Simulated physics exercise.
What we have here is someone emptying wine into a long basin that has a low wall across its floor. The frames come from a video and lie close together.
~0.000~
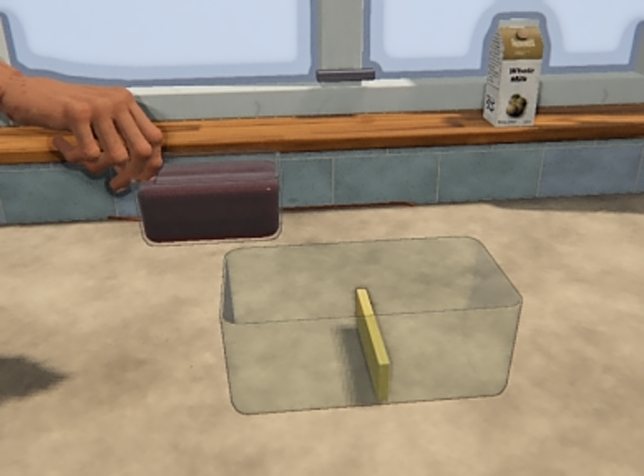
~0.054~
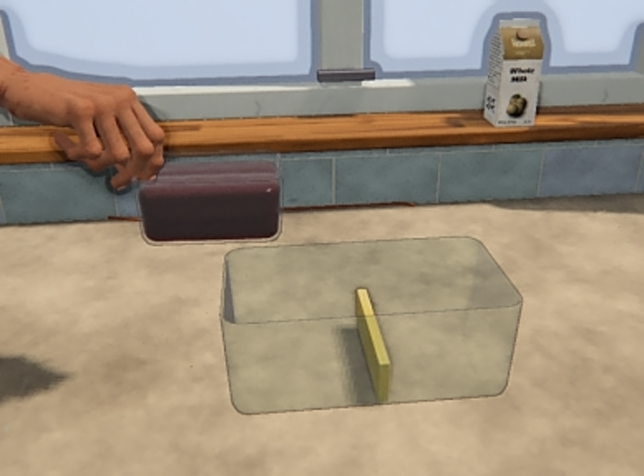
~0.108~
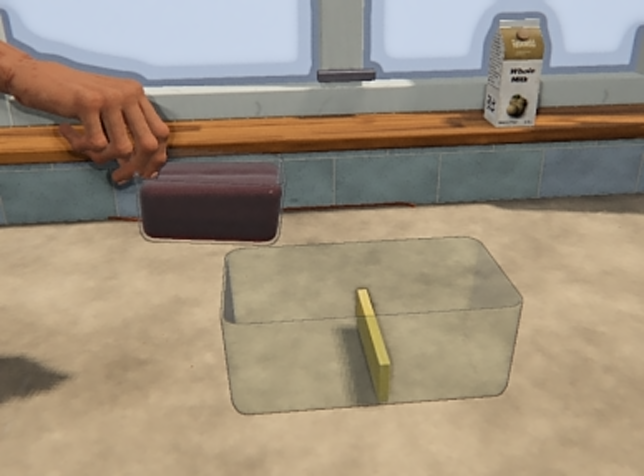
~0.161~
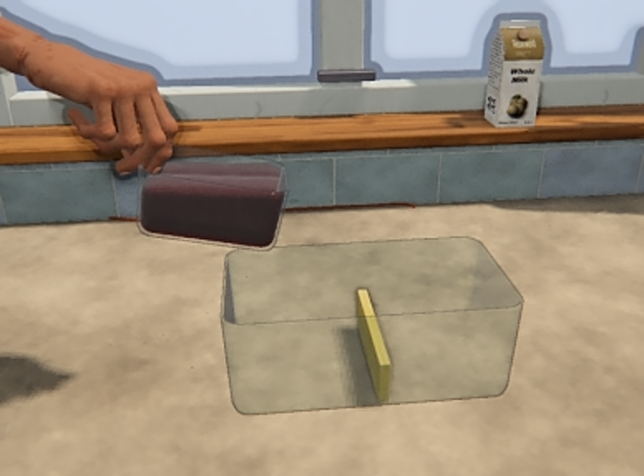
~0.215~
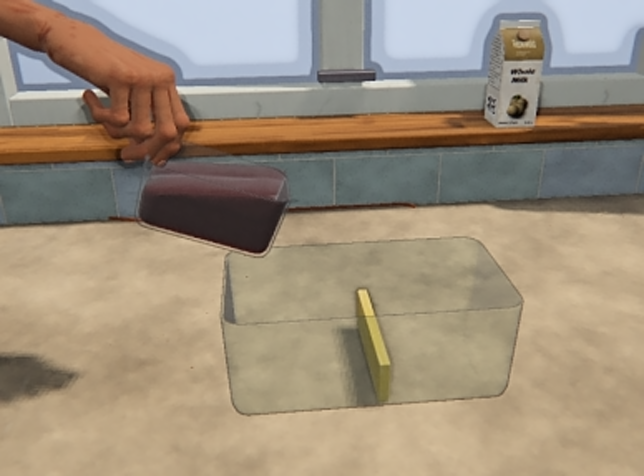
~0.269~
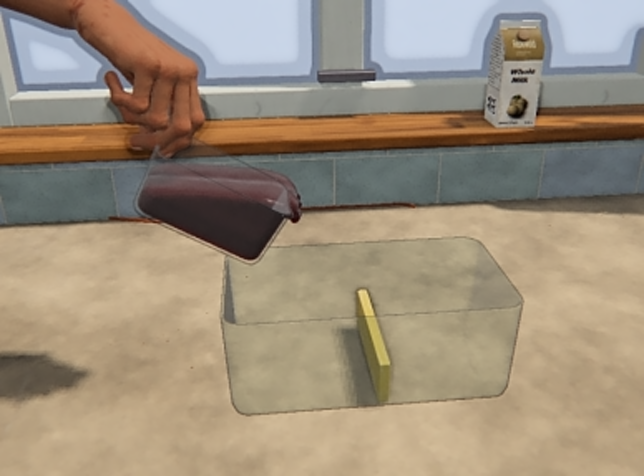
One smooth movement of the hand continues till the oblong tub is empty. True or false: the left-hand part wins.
True.
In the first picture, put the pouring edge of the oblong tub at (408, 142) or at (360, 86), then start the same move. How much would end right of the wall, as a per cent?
95 and 80 per cent.
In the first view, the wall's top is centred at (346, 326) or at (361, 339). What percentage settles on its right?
First try close to 35 percent, second try close to 25 percent.
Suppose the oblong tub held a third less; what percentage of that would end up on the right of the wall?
Roughly 5 in a hundred.
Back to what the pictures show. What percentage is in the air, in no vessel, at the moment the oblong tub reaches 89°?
It comes to around 25 per cent.
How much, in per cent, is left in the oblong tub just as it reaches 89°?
It still holds close to 20 per cent at that lean.
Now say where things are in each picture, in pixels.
In the first frame, it leans 0°; its right rim is at (280, 165); the wine meets the walls at (142, 177) and (278, 171); the long basin's rim runs from (223, 285) to (499, 269); the wall's top is at (372, 324).
In the second frame, it leans 1°; its right rim is at (281, 167); the wine meets the walls at (143, 177) and (279, 172).
In the third frame, it leans 5°; its right rim is at (284, 171); the wine meets the walls at (144, 175) and (281, 174).
In the fourth frame, it leans 12°; its right rim is at (286, 179); the wine meets the walls at (146, 175) and (284, 176).
In the fifth frame, it leans 21°; its right rim is at (288, 190); the wine meets the walls at (147, 177) and (284, 183); 3 per cent is over the edge.
In the sixth frame, it leans 31°; its right rim is at (288, 202); the wine meets the walls at (147, 175) and (285, 194); 8 per cent is over the edge.
By 0.56 s the tilt is 89° and 18 per cent is still to pour, 55 is left of the wall and 0 right of it.
By 0.77 s the tilt is 103° and 4 per cent is still to pour, 92 is left of the wall and 1 right of it.
By 0.99 s the tilt is 103° and 0 per cent is still to pour, 95 is left of the wall and 3 right of it.
By 1.23 s the tilt is 103° and 0 per cent is still to pour, 96 is left of the wall and 3 right of it.
At rest 96 per cent lies left of the wall, 3 right of it and 1 outside.
